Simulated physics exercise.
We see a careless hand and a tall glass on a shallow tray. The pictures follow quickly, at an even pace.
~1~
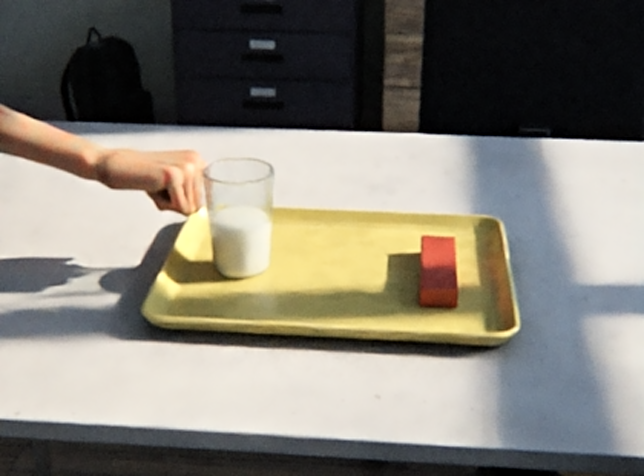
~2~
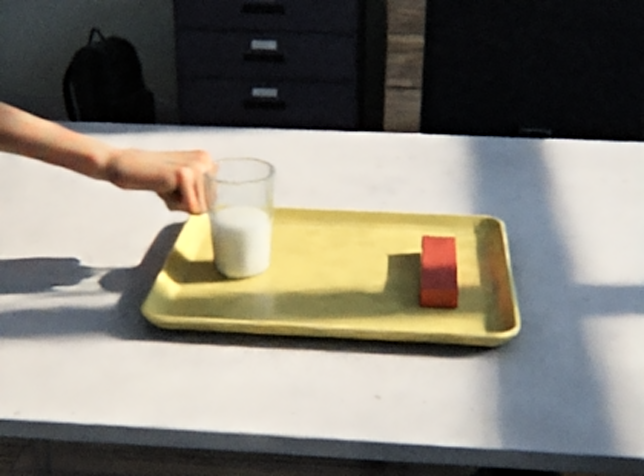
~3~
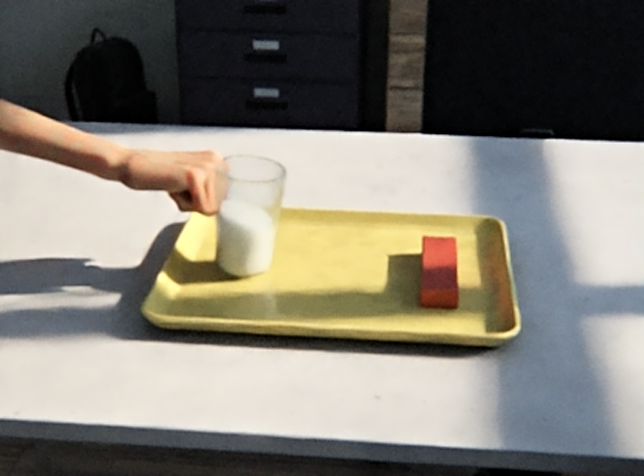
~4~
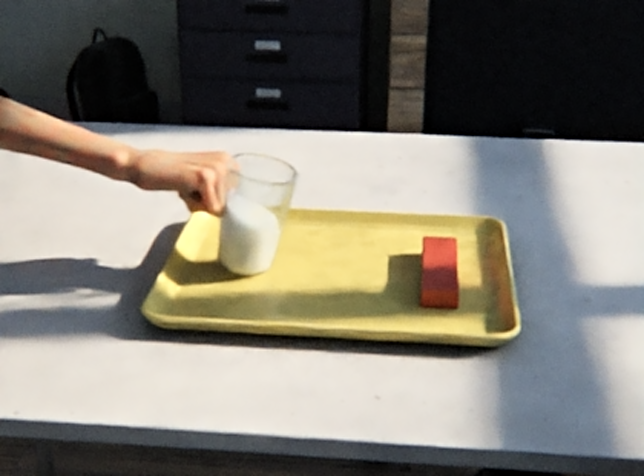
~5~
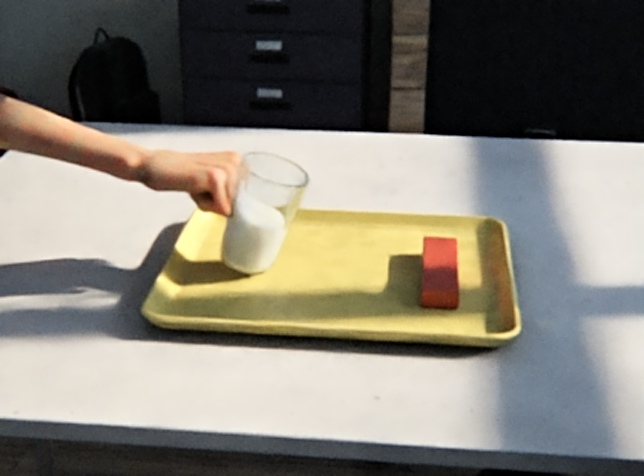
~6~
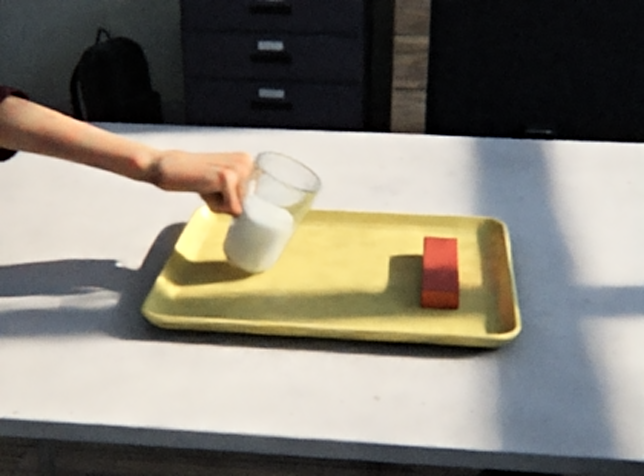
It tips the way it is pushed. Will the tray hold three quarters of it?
In the end less than a quarter leaves the tray.
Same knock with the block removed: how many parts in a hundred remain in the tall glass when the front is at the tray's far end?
About 60 per cent.
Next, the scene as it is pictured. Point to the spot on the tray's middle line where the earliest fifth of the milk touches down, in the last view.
Near (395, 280).
A moment on, the tall glass is falling and 100 per cent is in the glass, 0 on the tray and 0 above or beyond its rim.
Next, the tall glass lies on its side and 74 per cent is in the glass, 8 on the tray and 18 above or beyond its rim.
Then the tall glass lies on its side and 36 per cent is in the glass, 51 on the tray and 13 above or beyond its rim.
Later the tall glass lies on its side and 19 per cent is in the glass, 74 on the tray and 7 above or beyond its rim.
Finally, 94 per cent is held by tray and glass, 6 is off the tray.
